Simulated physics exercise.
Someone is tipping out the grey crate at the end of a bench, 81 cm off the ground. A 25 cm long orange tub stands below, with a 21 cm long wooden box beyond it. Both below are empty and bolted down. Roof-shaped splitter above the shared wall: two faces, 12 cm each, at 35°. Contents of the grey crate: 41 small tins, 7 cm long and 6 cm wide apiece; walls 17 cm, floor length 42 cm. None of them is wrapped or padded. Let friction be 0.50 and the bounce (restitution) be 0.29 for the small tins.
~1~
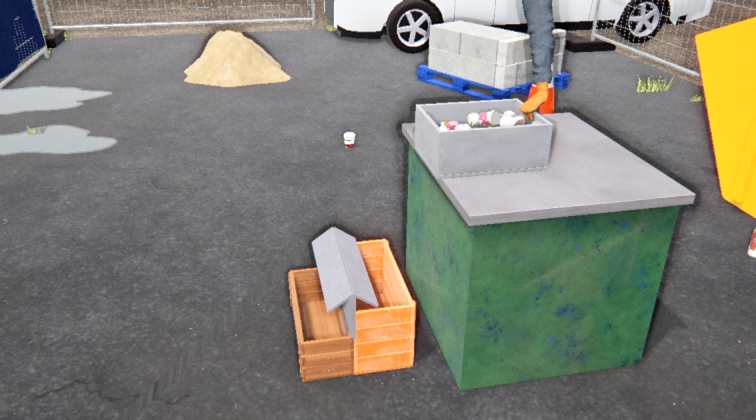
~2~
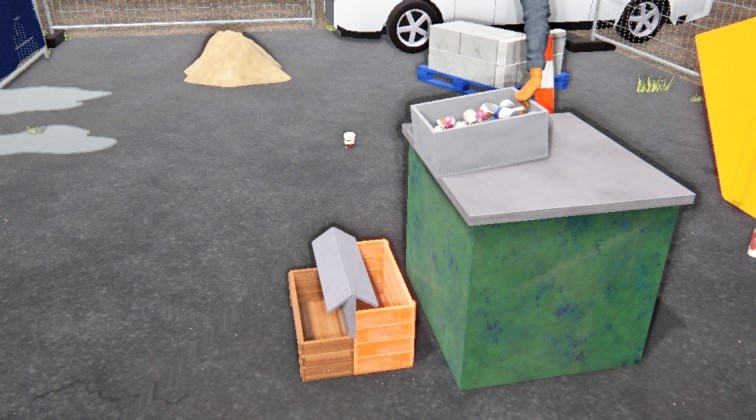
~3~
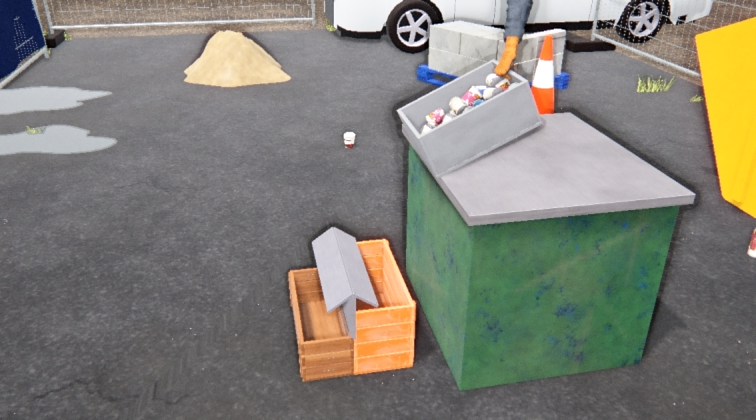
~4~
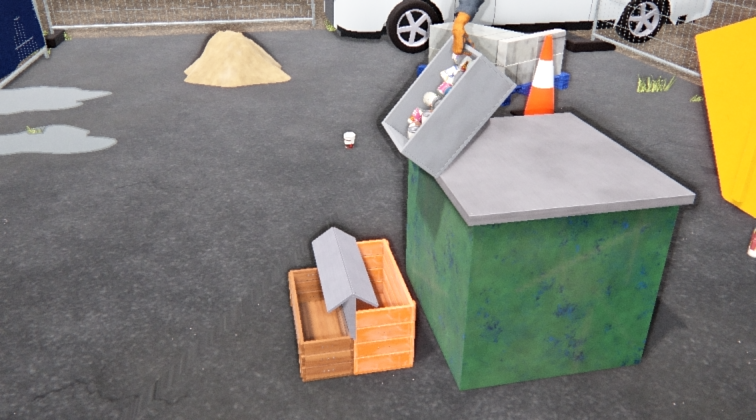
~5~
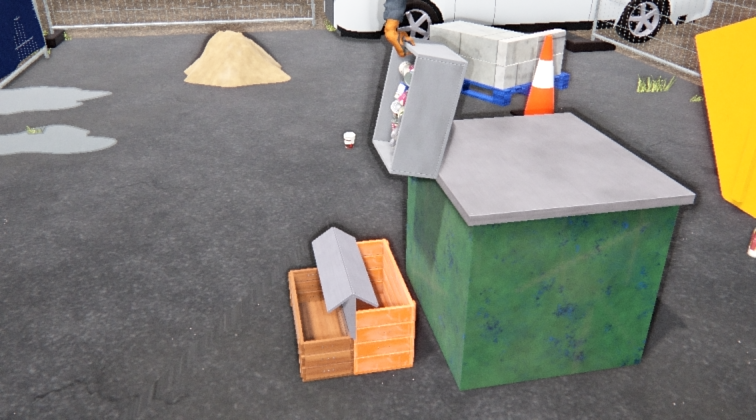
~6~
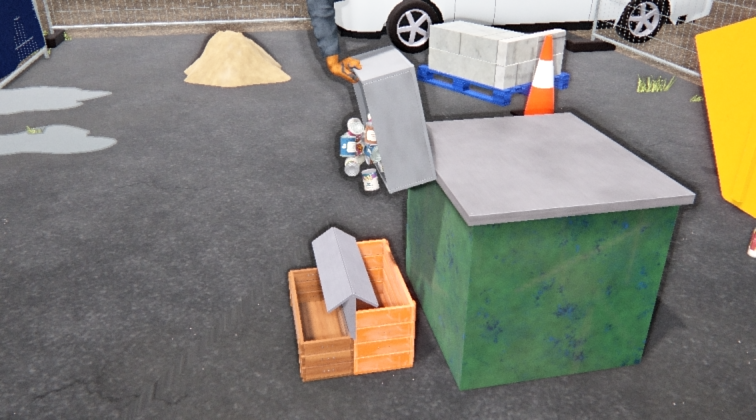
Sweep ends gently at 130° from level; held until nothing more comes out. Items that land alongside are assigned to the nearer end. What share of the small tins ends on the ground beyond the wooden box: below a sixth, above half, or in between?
The majority of them, on the ground beyond the wooden box.
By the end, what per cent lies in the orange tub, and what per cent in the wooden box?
Result: Near 20 % and near 0 %.
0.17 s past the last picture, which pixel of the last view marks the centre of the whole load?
The centre sits near (356, 178).
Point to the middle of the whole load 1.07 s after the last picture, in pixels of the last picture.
Somewhere about (212, 351) in pixels.
Then, 0.17 s after the last picture, tilt 122°; 20 still in the grey crate and 21 in the air.
Then, 0.39 s after the last picture, tilt 130°; 3 still in the grey crate, 6 on the ground beyond the wooden box and 32 in the air.
Then, 0.68 s after the last picture, tilt 130°; 5 in the orange tub, 1 in the wooden box, 25 on the ground beyond the wooden box and 10 in the air.
Outcome (1.07 s after the last picture), 9 in the orange tub, 1 in the wooden box, 3 on the ground short of the orange tub and 28 on the ground beyond the wooden box. Asked share, 28 of 41, 68 per cent.
